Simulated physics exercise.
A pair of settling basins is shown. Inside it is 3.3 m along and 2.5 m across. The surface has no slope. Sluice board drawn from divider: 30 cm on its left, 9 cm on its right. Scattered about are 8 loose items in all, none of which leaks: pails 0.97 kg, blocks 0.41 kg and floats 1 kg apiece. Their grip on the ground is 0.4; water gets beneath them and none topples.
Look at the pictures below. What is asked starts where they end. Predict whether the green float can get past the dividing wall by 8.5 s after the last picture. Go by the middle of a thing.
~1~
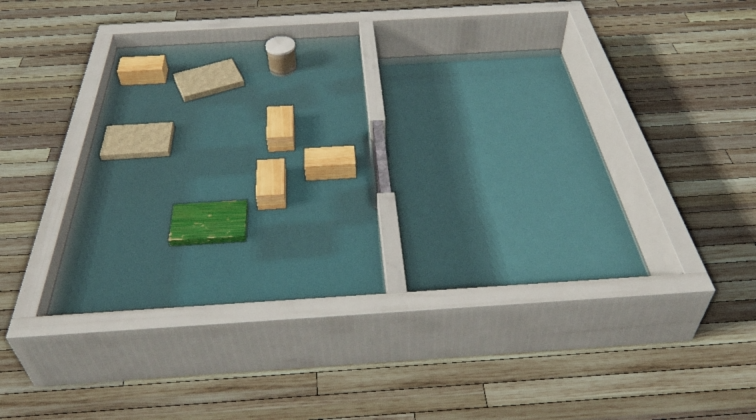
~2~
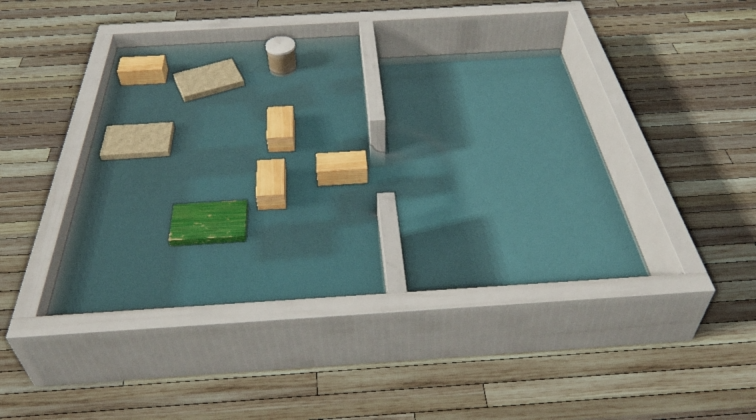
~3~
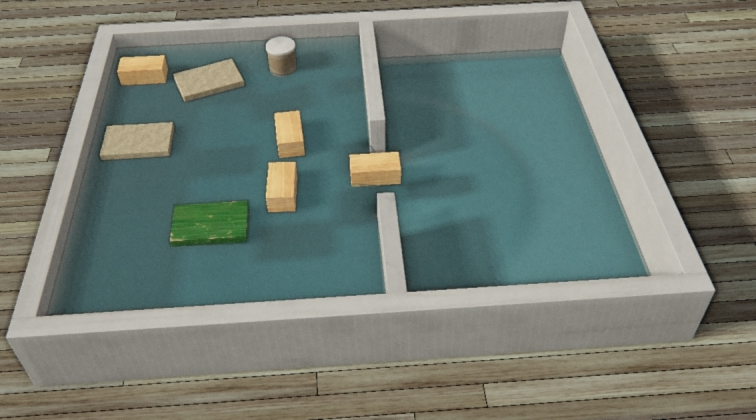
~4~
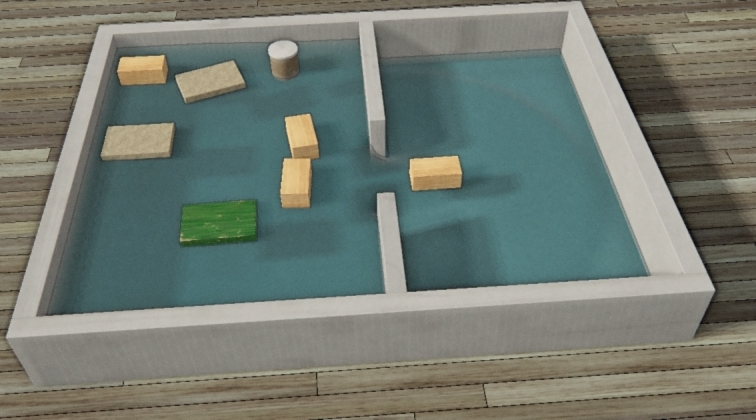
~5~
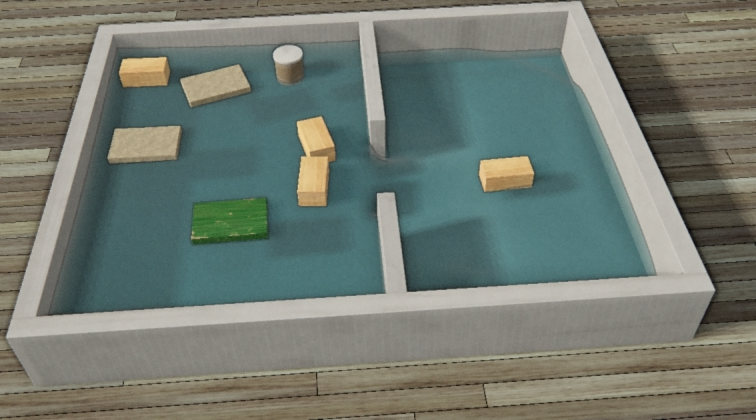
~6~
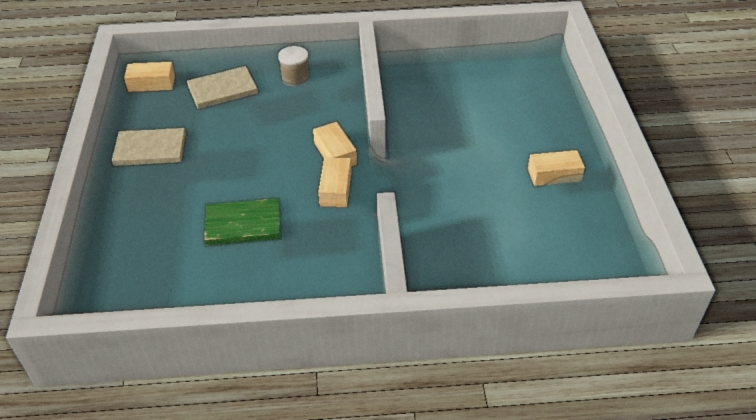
Doesn't make it.
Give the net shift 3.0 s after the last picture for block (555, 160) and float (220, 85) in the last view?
In that order: 120 cm, 30 cm.
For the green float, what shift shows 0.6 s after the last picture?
Around 30 cm from the start by that time.
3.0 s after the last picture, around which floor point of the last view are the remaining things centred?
Near (329, 159).
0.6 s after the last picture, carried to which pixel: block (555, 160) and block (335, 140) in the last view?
First one near (598, 145), second near (419, 146).
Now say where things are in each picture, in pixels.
In the first picture, the green float at (209, 220) floats; about 1670 L in view; 0 of 8 have shifted.
In the second picture, the green float at (209, 220) floats; about 1670 L in view; 1 of 8 have shifted.
In the third picture, the green float at (210, 221) floats; about 1670 L in view; 3 of 8 have shifted.
In the fourth picture, the green float at (219, 220) floats, 5 cm from its start; about 1670 L in view; 4 of 8 have shifted.
In the fifth picture, the green float at (230, 218), afloat, 12 cm from its start; 27 cm deep round most things; 6 of 8 have shifted.
In the sixth picture, the green float at (242, 219), afloat, 19 cm from its start; about 1670 L in view; 7 of 8 have shifted.
Then, 0.6 s after the last picture the green float is near (260, 220), 0.3 m from its start, afloat; 3 of 8 are over the mark; 8 afloat.
Then, 3.0 s after the last picture the green float is near (298, 209), 0.5 m from its start, afloat; 3 of 8 are over the mark; 8 afloat.
Then, 5.5 s after the last picture the green float is near (286, 218), 0.4 m from its start, afloat; 3 of 8 are over the mark; 8 afloat.
Then, 8.5 s after the last picture the green float is near (295, 213), 0.5 m from its start, afloat; 3 of 8 are over the mark; 8 afloat.
